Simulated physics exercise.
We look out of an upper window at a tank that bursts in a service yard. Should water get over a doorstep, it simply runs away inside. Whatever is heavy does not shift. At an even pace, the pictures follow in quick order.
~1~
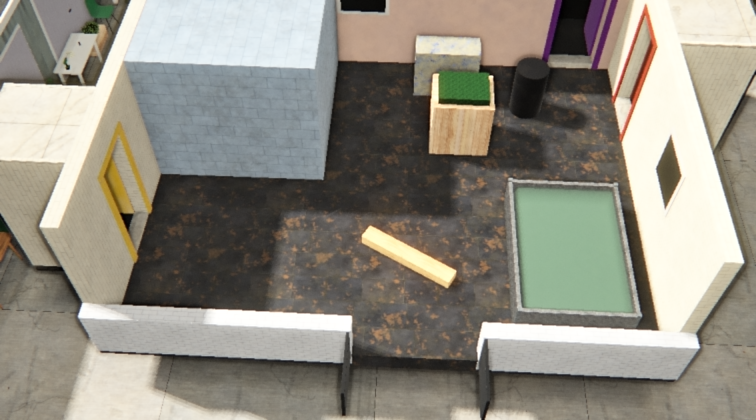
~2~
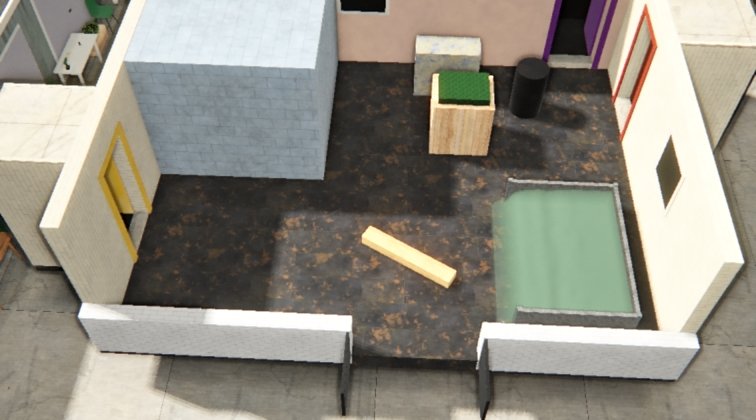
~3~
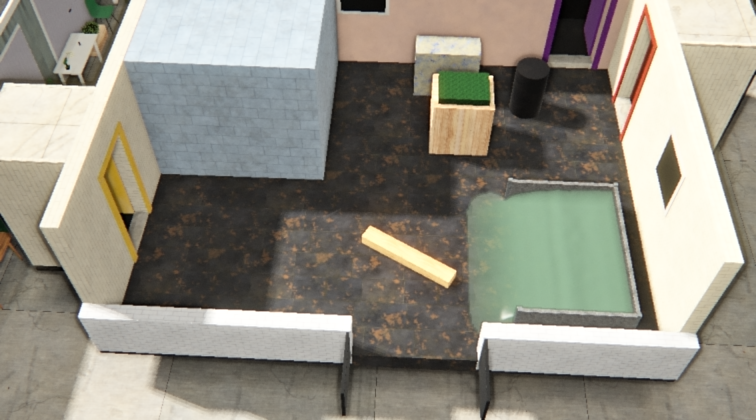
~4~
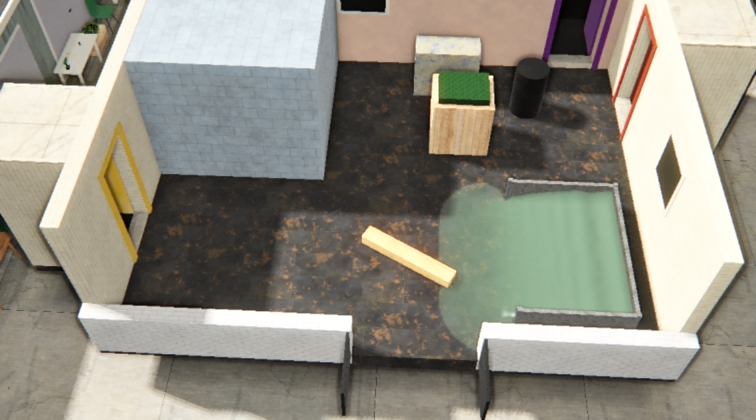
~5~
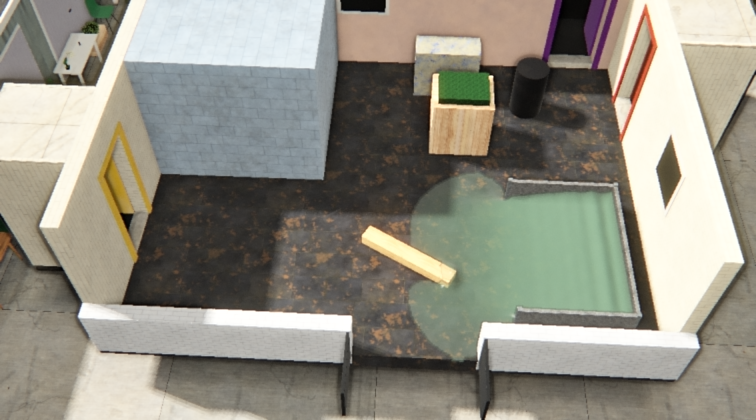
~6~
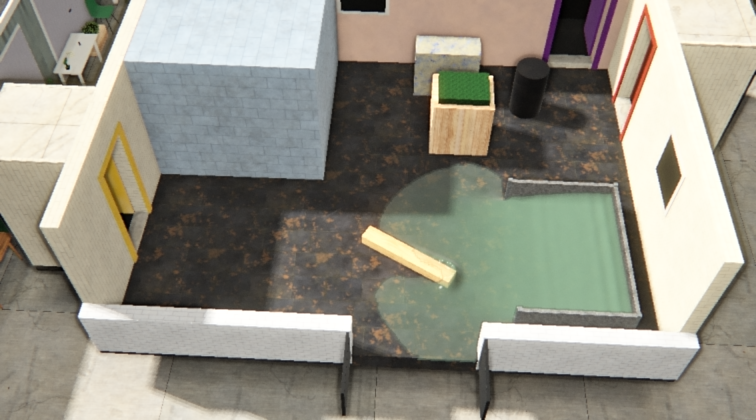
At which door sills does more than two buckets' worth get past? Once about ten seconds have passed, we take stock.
One by one: The red door will receive two buckets or fewer, the purple door will receive two buckets or fewer, the yellow door will receive over two buckets.
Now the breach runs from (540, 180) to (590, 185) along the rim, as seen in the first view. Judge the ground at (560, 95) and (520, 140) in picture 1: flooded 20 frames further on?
Respectively, inundated and inundated.
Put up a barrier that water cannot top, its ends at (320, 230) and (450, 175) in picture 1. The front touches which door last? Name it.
The door marked purple, I think.
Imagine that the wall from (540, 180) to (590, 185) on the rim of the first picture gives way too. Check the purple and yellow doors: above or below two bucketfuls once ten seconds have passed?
Well, the purple crosses the threshold, and the yellow comes up short.
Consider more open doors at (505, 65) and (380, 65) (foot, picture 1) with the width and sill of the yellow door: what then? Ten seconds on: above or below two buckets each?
Below, above.
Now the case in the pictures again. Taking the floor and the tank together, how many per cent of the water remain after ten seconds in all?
About 78 per cent.
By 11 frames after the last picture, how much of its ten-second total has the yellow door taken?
Near 0 in a hundred.
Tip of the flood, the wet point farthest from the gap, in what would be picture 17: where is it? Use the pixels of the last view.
Somewhere around (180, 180).
A moment on, water covers 30 % of the floor; the red door not reached, the purple door not reached, the yellow door not reached.
Next, water covers 50 % of the floor; the red door not reached, the purple door not reached, the yellow door not reached.
Then, water covers 60 % of the floor; the red door not reached, the purple door not reached, the yellow door under two buckets in.
Later, water covers 70 % of the floor; the red door not reached, the purple door wet at the sill, nothing in, the yellow door over two buckets in.
In the end, water covers 90 % of the floor; the red door wet at the sill, nothing in, the purple door wet at the sill, nothing in, the yellow door over two buckets in.
